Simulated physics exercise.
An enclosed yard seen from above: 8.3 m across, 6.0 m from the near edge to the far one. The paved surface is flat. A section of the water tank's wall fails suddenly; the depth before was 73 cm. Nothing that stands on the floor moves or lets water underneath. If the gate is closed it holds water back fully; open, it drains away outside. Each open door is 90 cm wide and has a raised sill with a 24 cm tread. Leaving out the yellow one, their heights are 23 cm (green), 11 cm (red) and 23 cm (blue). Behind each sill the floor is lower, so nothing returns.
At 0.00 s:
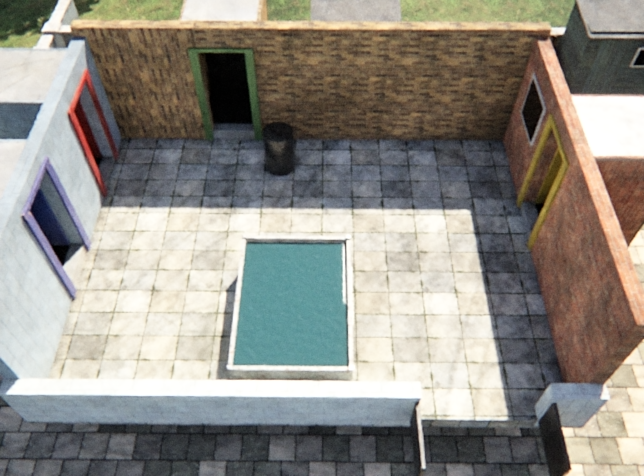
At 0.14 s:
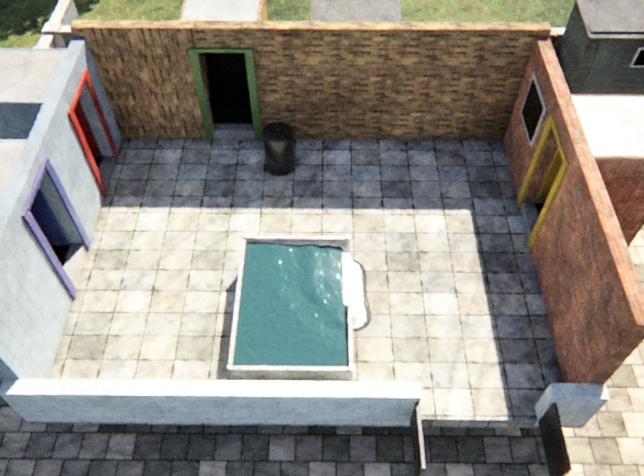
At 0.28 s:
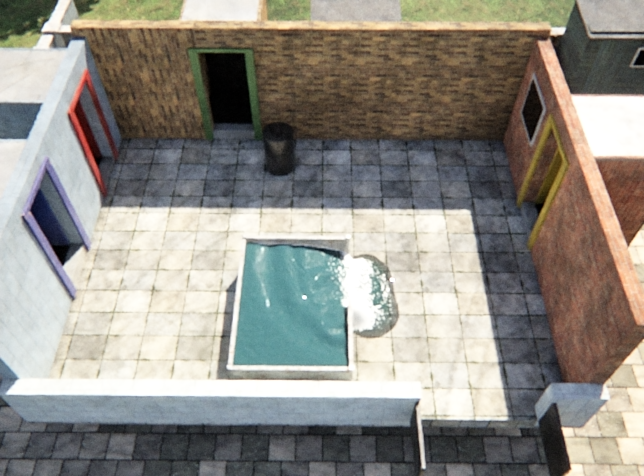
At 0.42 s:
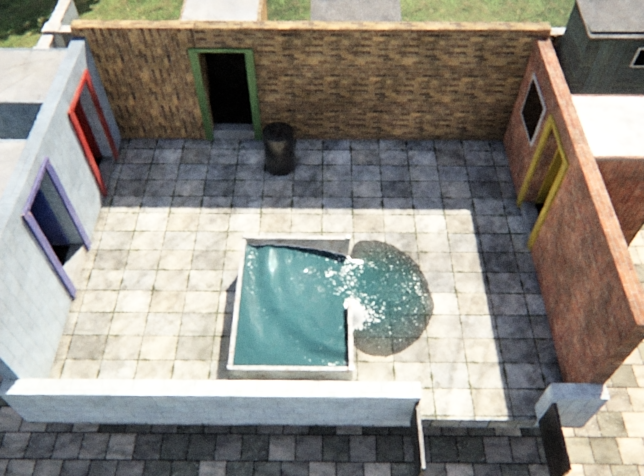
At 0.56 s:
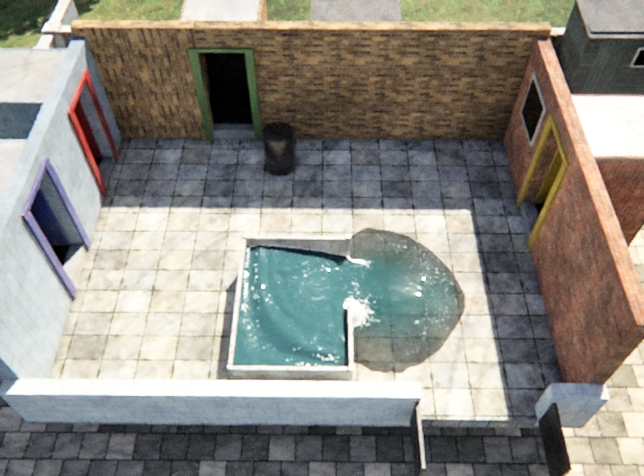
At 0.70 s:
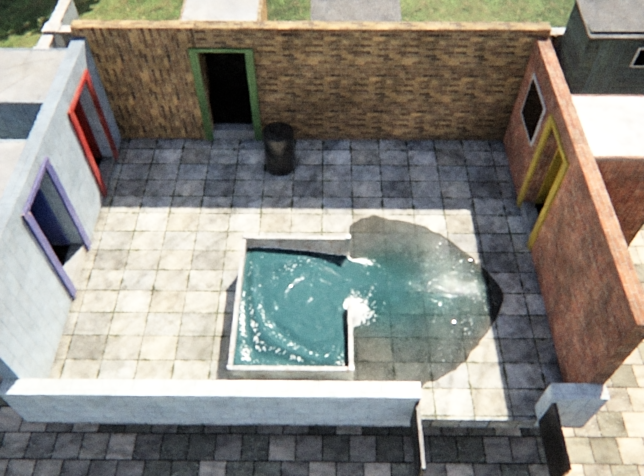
Walled paved yard with a still water tank, its right side breaking open and water pouring out, spreading rightward across the paving.
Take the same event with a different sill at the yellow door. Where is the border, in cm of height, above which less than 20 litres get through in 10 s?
About 20 cm.
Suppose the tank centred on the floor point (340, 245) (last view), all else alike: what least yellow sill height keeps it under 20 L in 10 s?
Then roughly 31 cm.
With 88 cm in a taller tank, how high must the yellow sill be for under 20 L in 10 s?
About 25 cm.
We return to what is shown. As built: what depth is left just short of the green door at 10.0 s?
Roughly 4.0 cm deep.
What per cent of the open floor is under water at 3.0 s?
Some 35 per cent of it.
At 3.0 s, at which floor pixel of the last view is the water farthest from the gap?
Near (503, 142).
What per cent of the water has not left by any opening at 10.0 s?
Roughly 80 in a hundred.
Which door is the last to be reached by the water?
It is the blue one.
After 1.4 s water covers 30 % of the floor, deepest (38 cm) near (359, 288); 12 cm at the yellow door, 0 litres in over its 18 cm sill.
After 3.0 s water covers 35 % of the floor, deepest (36 cm) near (505, 148); 21 cm at the yellow door, 30 litres in over its 18 cm sill.
After 10.0 s water covers 95 % of the floor, deepest (11 cm) near (303, 165); 8 cm at the yellow door, 36 litres in over its 18 cm sill.
At the yellow door as built, the water arrived by 1.3 s and peaked near 27 cm at 2.2 s.
Run again over the same 10 s with other heights there, 54 litres in over 16 cm, 13 litres over 22 cm. The limit of 20 litres is kept from about 20 cm up.
